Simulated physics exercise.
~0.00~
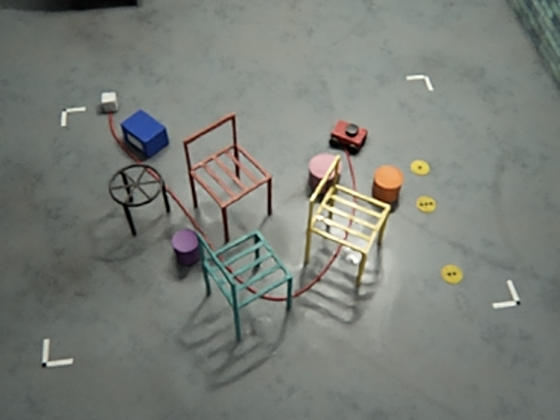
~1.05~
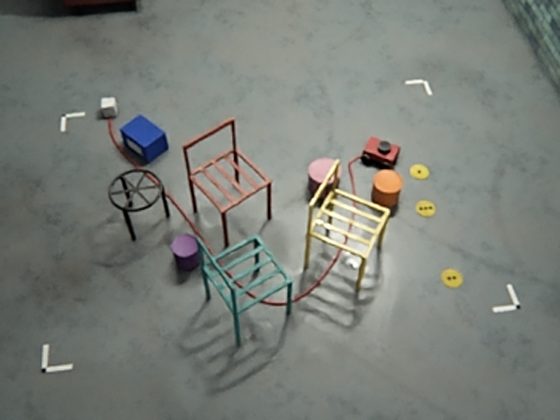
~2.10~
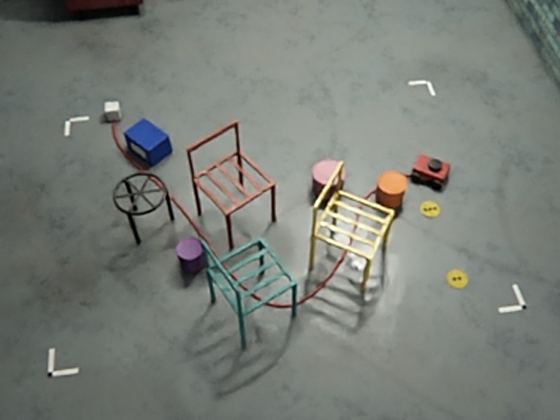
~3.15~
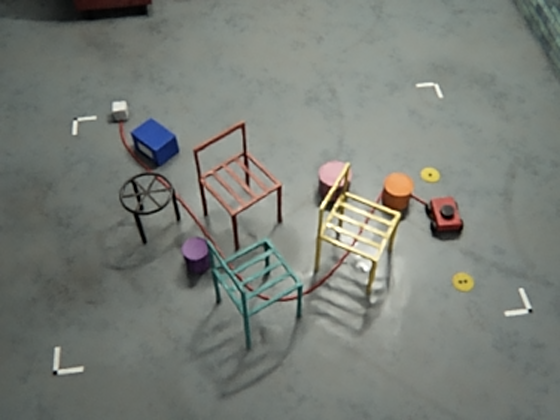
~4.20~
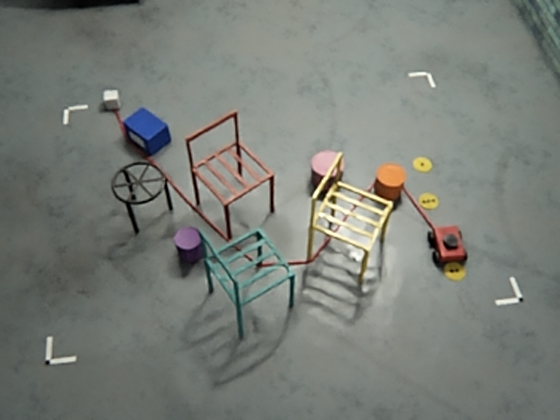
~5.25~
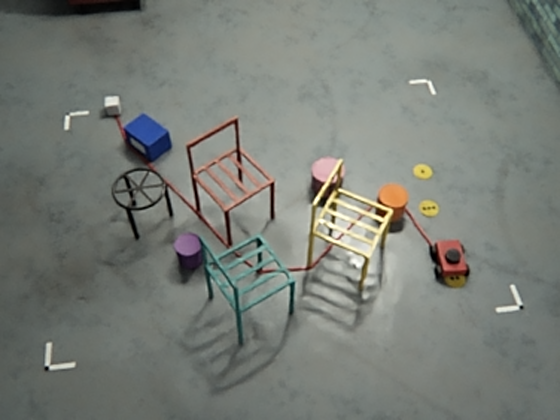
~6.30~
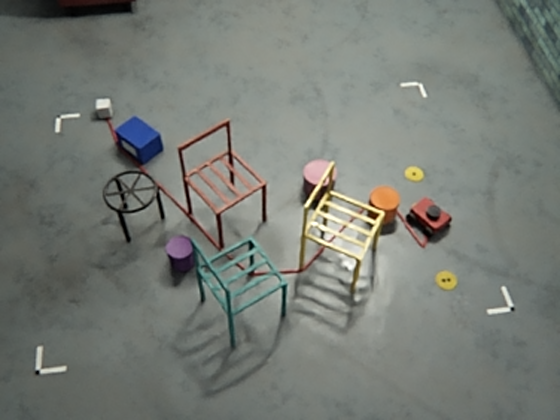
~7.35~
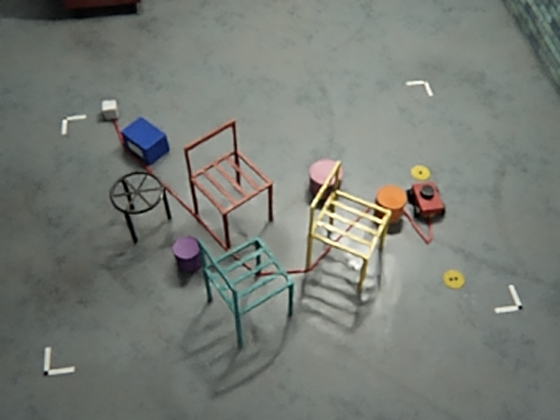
To begin with, a small red cart trailing a red lead rolls right from behind the pink bucket, on a grey floor set with chairs, a black stool, a blue carton and bins. It passes behind the orange bucket, then turns down along its right side toward the lowest yellow mark. The lead pulls in against the orange bucket, which shifts slightly downward as the cart reaches that mark. The cart then heads back up, and the lead loosens beside it. It ends just right of the slightly displaced bucket, with the lead still attached at the white block and the chairs unmoved.
